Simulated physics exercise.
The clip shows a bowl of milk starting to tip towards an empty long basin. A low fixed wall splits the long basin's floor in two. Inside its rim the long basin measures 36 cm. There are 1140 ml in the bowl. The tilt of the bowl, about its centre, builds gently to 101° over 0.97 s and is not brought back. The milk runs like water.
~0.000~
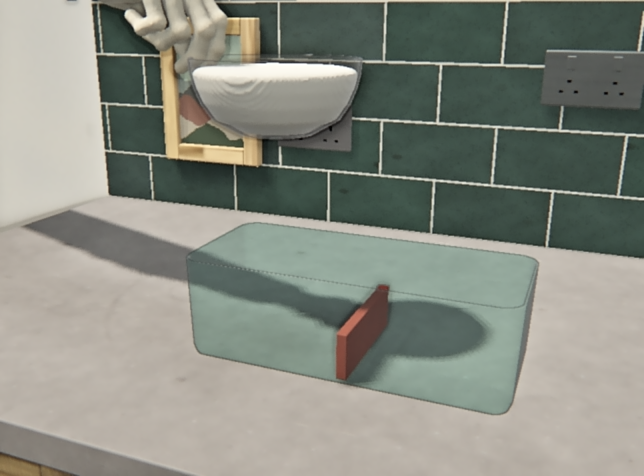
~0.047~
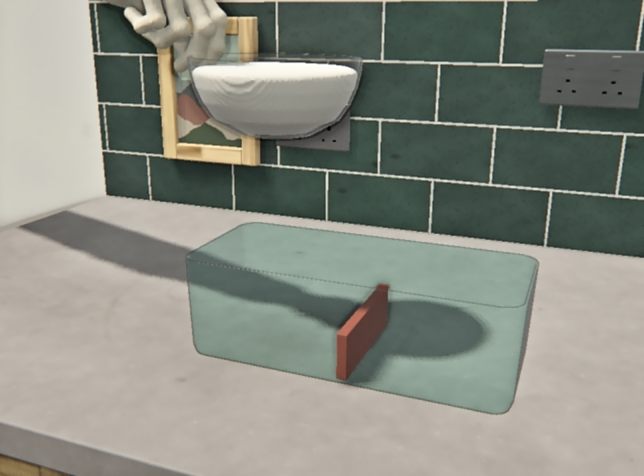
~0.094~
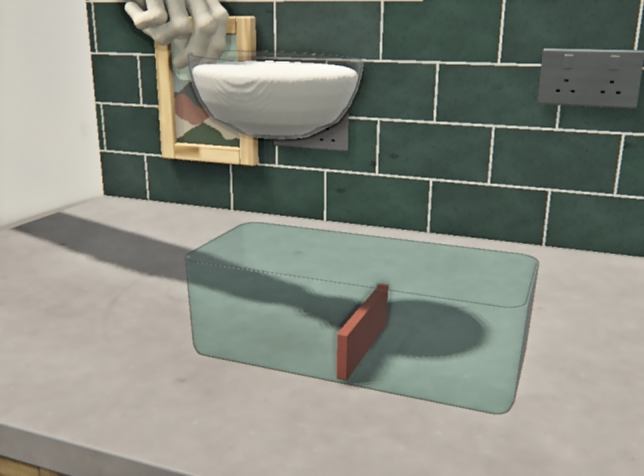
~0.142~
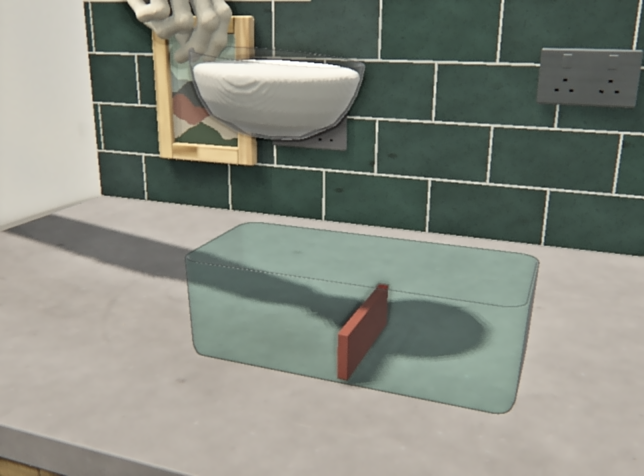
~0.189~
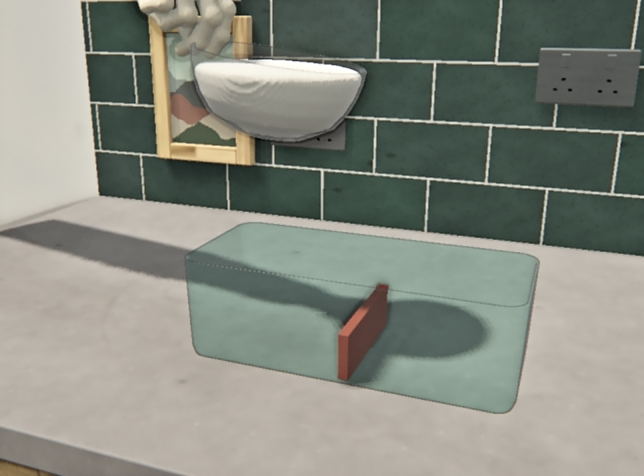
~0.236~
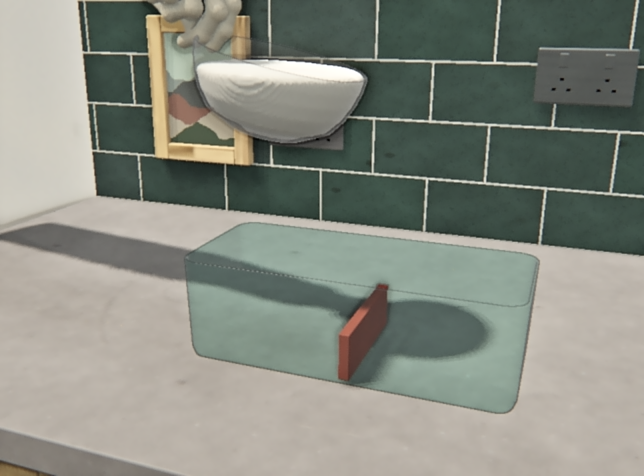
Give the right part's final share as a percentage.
Roughly 81 per cent is past the wall.
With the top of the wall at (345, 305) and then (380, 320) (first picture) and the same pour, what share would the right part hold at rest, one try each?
In turn about 85 and 65 per cent.
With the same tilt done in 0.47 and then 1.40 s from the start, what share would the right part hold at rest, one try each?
In turn about 60 and 85 per cent.
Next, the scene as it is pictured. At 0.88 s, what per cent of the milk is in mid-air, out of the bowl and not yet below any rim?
Some 9 per cent.
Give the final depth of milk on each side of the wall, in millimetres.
Left about 8 mm, right about 38 mm.
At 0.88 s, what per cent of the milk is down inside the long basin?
Near 88 in a hundred.
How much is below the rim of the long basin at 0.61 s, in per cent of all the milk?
Some 18 per cent.
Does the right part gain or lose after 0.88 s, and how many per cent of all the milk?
The share moves up, by some 3 per cent.
Then, 0.61 s in, the tilt is 70° and 36 per cent is still to pour, 0 is left of the wall and 18 right of it.
Then, 0.88 s in, the tilt is 99° and 2 per cent is still to pour, 10 is left of the wall and 78 right of it.
Then, 1.16 s in, the tilt is 101° and 0 per cent is still to pour, 17 is left of the wall and 81 right of it.
Then, 1.47 s in, the tilt is 101° and 0 per cent is still to pour, 17 is left of the wall and 81 right of it.
Finally, 17 per cent lies left of the wall, 81 right of it and 3 outside.
